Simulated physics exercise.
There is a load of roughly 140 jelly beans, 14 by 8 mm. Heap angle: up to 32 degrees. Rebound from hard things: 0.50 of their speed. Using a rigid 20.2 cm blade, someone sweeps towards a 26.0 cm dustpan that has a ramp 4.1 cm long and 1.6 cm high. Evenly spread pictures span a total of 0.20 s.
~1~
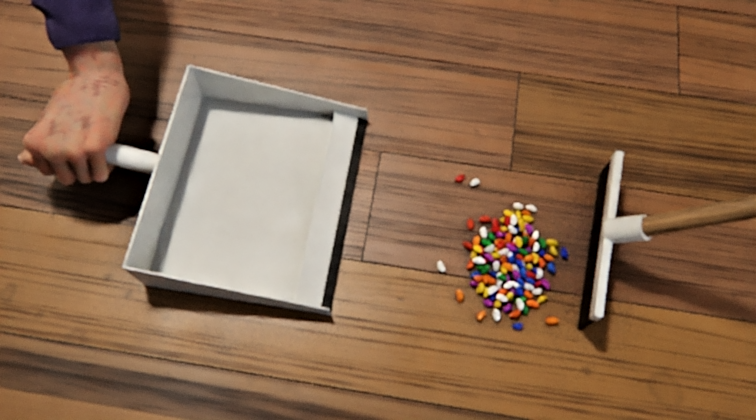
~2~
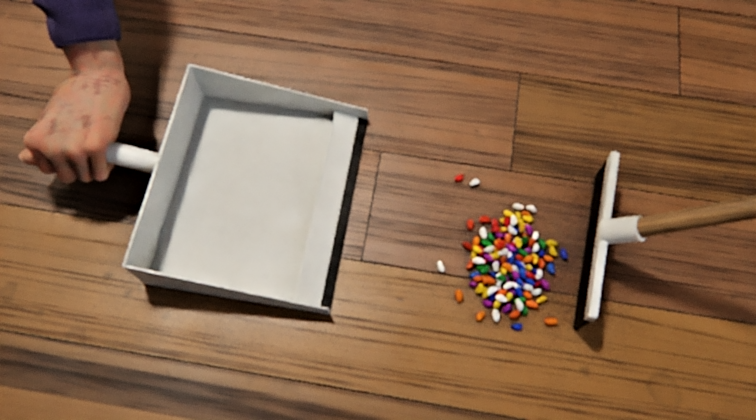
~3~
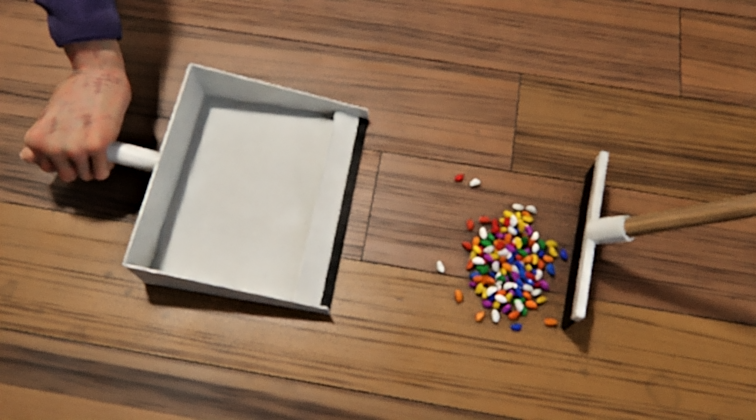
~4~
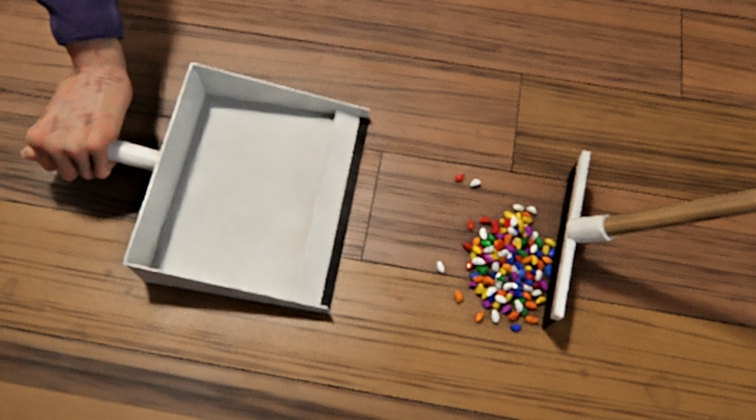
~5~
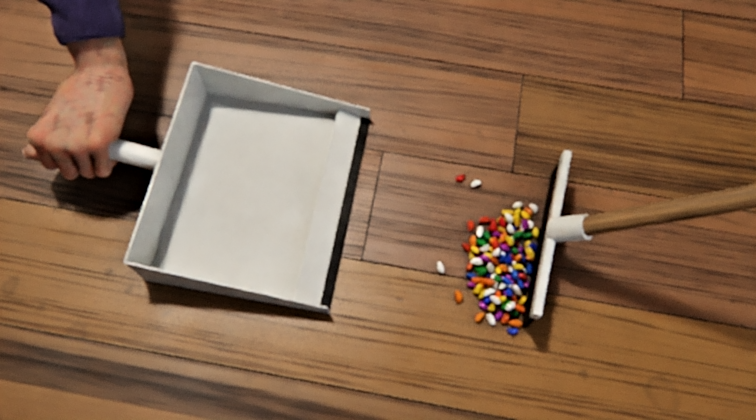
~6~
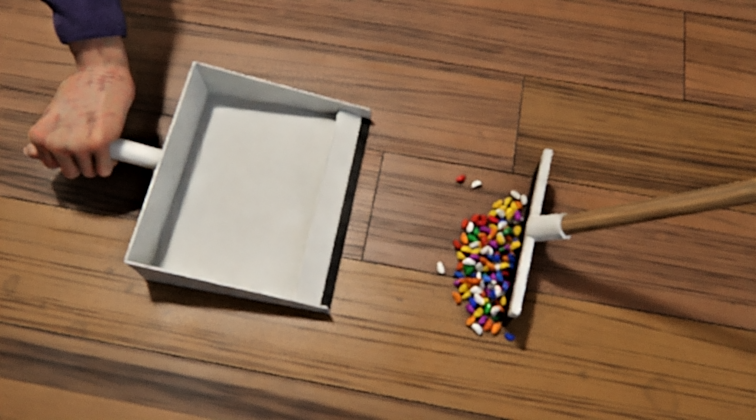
A heap of small, brightly coloured jelly beans in red, yellow, white, blue, green, orange and purple lies on a dark wooden plank floor, seen from above. To its left, a hand in a purple sleeve grips a white dustpan, and to its right stands a white blade on a wooden handle. The blade slides left, meets the heap and pushes most beans slightly leftward, while the dustpan barely moves.
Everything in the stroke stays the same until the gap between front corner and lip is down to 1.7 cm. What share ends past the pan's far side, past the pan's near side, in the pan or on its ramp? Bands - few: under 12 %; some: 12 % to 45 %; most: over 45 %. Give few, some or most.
Far side: Few, near side: Few, pan: Some.
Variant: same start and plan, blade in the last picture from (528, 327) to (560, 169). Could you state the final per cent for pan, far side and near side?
Per cent by place - pan 20, far side 0, near side 15.
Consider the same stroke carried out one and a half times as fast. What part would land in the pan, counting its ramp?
Share: Close to 35 %.
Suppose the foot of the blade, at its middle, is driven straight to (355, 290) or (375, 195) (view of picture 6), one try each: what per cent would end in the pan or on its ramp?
I'd expect around 20 percent, then around 30 percent.
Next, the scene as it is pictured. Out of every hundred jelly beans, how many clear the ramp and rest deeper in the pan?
Near 0 per cent, I'd say.
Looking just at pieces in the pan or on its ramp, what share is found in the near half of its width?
Something like 90 per cent of the catch.
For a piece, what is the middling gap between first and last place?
That distance is around 20 cm.
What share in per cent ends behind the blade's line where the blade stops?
Around 10 per cent.
Then, 0.16 s after the last picture, middle of the blade 12 cm from the lip; 0 % over the lip, far side 0 %, near side 5 %.
Then, 0.28 s after the last picture, middle of the blade 5 cm from the lip; 5 % over the lip, far side 0 %, near side 5 %.
Then, 0.52 s after the last picture, middle of the blade 3 cm from the lip; 35 % over the lip, far side 0 %, near side 5 %.
In the end, far side 0 %, near side 5 %, pan 35 %, in front of the lip or behind the blade 55 %.
